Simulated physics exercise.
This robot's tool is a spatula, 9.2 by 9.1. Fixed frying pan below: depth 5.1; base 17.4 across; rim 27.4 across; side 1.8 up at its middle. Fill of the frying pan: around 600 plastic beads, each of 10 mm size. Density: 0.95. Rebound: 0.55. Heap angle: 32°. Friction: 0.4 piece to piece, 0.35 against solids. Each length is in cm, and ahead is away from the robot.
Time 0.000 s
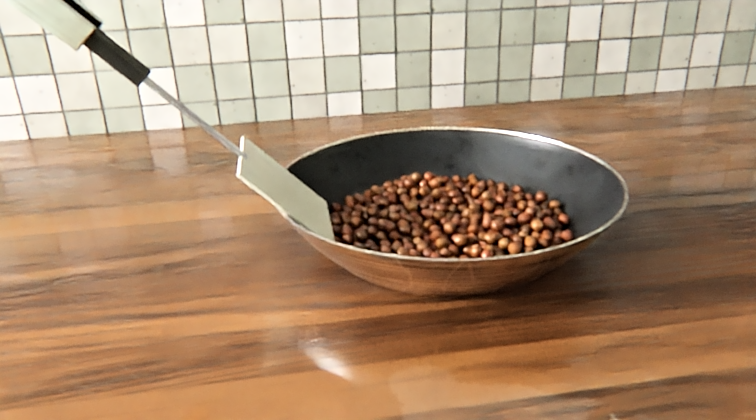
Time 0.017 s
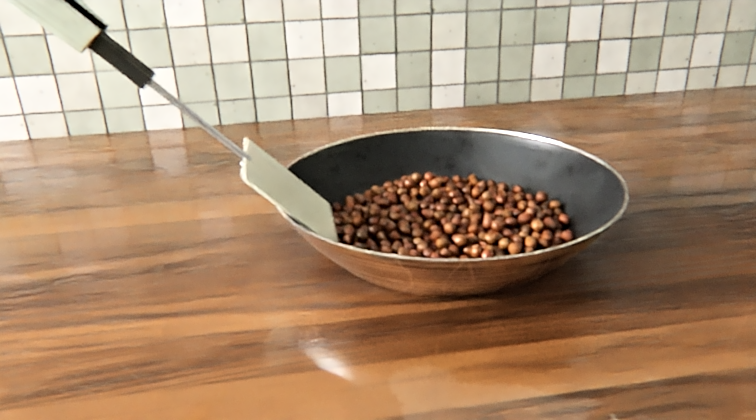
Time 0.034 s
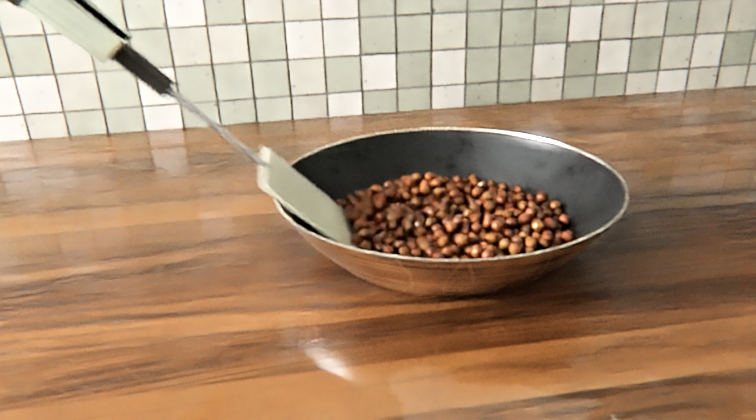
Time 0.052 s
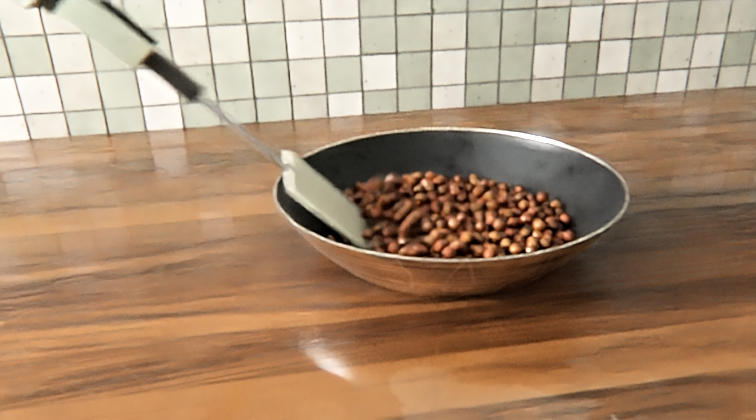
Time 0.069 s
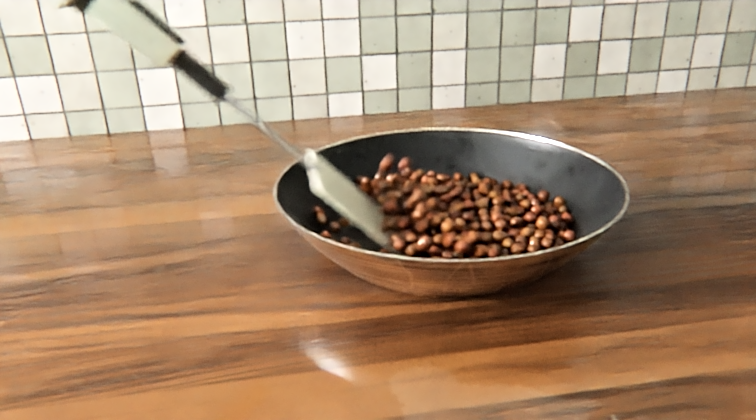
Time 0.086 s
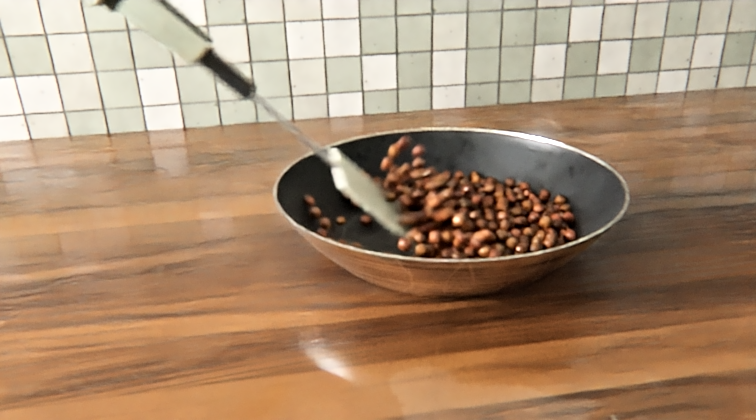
A spatula pushes through brown beads in a frying pan from left to right, heaping them.
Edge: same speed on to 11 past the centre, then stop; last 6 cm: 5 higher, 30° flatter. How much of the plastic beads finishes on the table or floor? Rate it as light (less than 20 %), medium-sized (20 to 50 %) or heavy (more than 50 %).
Rated medium-sized.
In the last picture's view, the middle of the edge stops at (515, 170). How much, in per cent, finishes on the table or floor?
The share ending on the table or floor is about 15 per cent.
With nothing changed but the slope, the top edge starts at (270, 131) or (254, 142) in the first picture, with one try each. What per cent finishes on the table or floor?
Some 30 and 25 per cent.
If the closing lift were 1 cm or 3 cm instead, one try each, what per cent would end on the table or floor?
40 and 30 per cent.
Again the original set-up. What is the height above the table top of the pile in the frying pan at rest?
Height at rest: Roughly 4.0 cm.
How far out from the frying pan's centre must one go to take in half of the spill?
Estimate: Near 64 cm.
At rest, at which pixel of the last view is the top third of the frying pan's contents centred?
The middle lies somewhere around (507, 195).
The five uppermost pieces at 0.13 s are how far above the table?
Height: Approx. 8 cm.
By 0.13 s, sloping 46°, highest piece 10 above the table; 599 in the frying pan.
By 0.17 s, sloping 38°, highest piece 10 above the table; 598 in the frying pan, 1 on the blade or in flight.
By 0.39 s, sloping 16°, highest piece 22 above the table; 424 in the frying pan, 41 on the table or floor, 134 on the blade or in flight.
By 1.44 s, sloping 16°, highest piece 4 above the table; 424 in the frying pan, 175 on the table or floor.
Final count, 424 in the frying pan, 175 on the table or floor. That is 29 % on the table or floor.
